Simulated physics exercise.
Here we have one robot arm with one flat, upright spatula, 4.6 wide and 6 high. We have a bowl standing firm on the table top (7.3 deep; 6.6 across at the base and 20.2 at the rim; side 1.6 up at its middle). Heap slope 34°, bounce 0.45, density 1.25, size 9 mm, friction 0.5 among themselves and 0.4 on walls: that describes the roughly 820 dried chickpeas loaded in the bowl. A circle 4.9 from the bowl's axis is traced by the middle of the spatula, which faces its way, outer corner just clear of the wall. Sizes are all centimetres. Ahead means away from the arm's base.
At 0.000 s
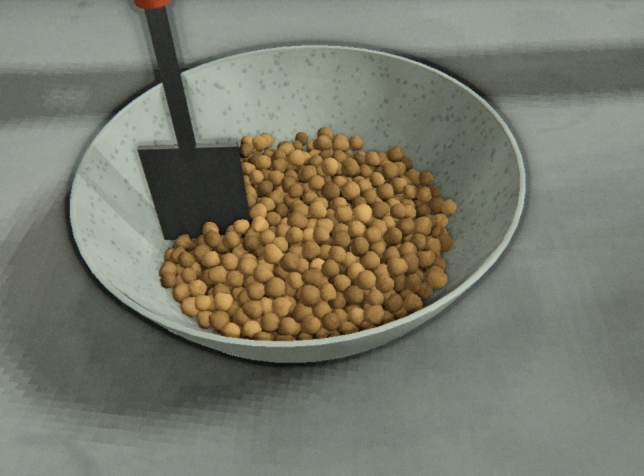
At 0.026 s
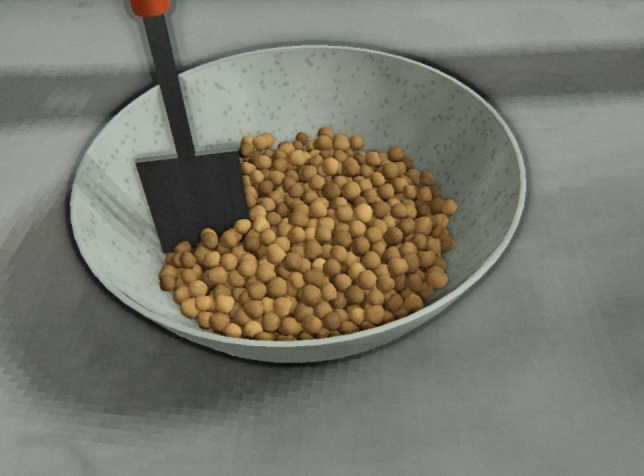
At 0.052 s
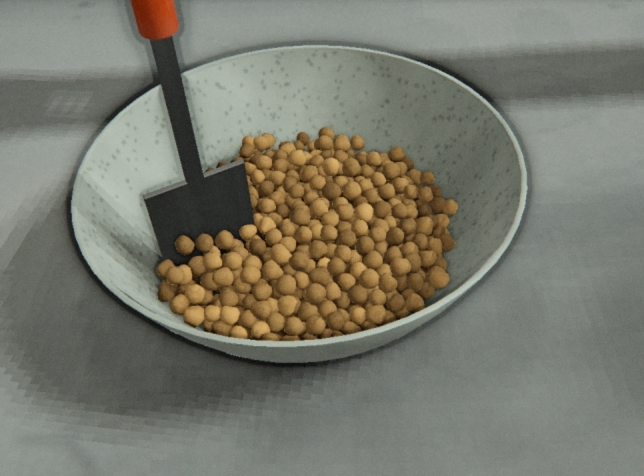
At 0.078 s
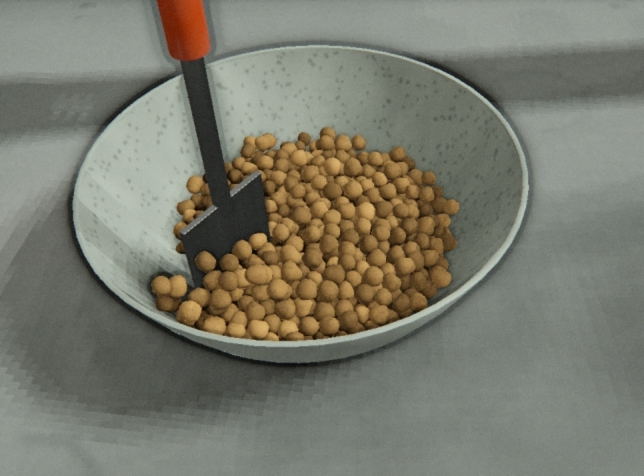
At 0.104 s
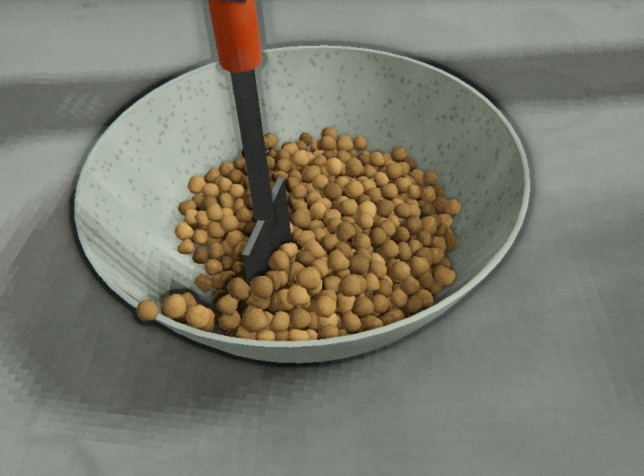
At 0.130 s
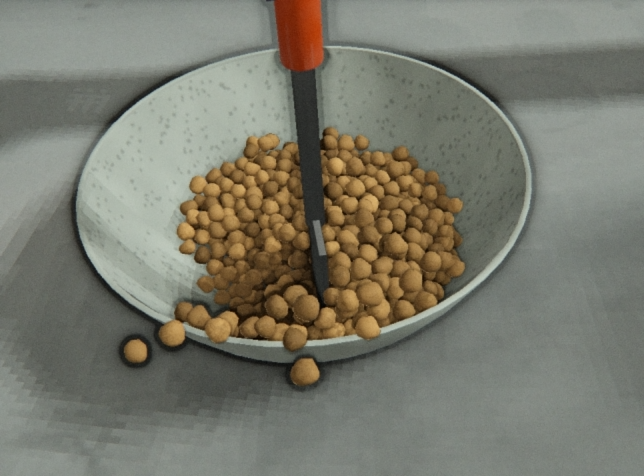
A flat dark spatula with an orange handle sweeping rightward through chickpeas in a speckled bowl, pushing a few over the near rim.
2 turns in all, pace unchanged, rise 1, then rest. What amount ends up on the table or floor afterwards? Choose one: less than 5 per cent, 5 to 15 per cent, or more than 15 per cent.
The share is more than 15 per cent.
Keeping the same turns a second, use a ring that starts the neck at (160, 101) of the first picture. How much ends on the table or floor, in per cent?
Some 10 per cent.
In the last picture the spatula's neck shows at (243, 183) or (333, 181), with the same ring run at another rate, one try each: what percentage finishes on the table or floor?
Around 10 and 25 percent, in that order.
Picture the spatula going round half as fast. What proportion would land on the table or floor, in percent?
In that case it comes to around 0 percent.
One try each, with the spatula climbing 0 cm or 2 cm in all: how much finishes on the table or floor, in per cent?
Roughly 35 percent, then roughly 20 percent.
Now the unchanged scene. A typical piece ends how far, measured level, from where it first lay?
Distance: Close to 8 cm.
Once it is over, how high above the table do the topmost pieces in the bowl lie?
Roughly 5.5 centimetres.
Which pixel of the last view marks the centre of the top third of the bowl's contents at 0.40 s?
I'd point to somewhere close to (194, 187).
After 0.40 s, 340° round, highest piece 11 above the table; 679 in the bowl, 78 on the table or floor, 64 in flight or on the tool.
After 0.67 s, 221° round, highest piece 10 above the table; 627 in the bowl, 182 on the table or floor, 12 in flight or on the tool.
After 1.00 s, 0° round, highest piece 6 above the table; 623 in the bowl, 198 on the table or floor.
After 1.70 s, 0° round, highest piece 6 above the table; 623 in the bowl, 198 on the table or floor.
In the end, 623 in the bowl, 198 on the table or floor. That is 24 % on the table or floor.
